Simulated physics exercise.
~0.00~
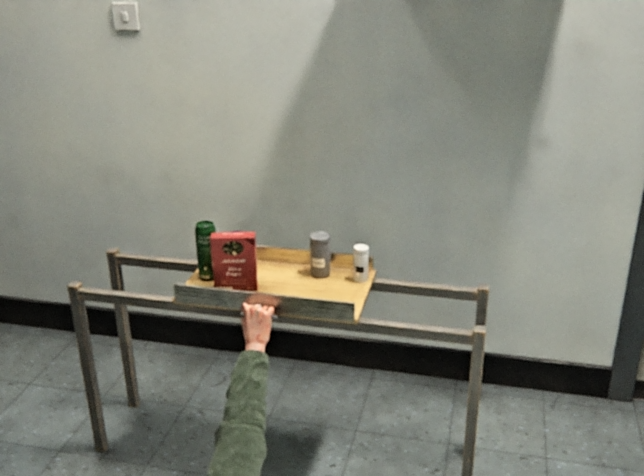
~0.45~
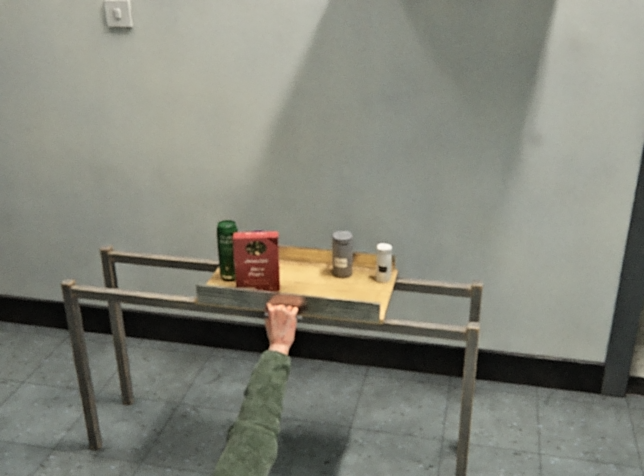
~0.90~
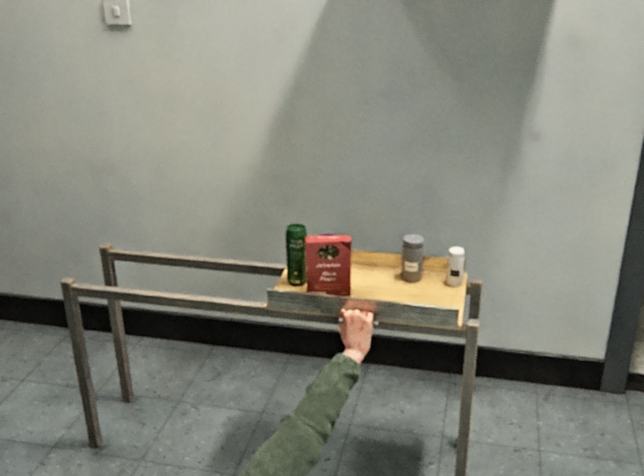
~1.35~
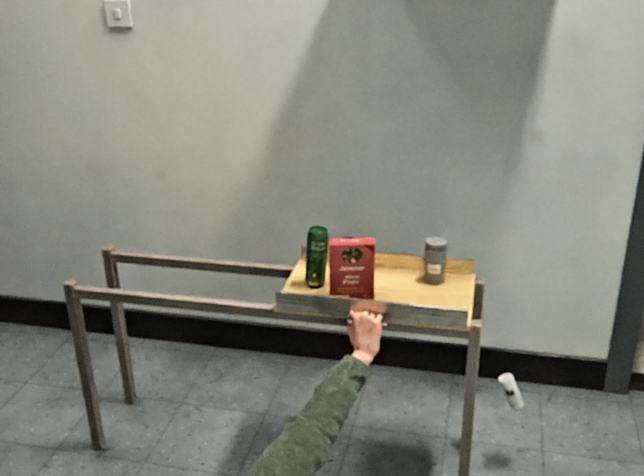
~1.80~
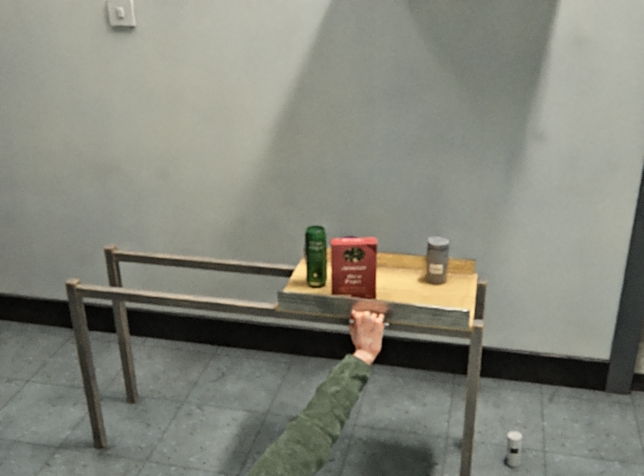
A tray pulled right along rails by a hand stops, and the white shaker falls off.
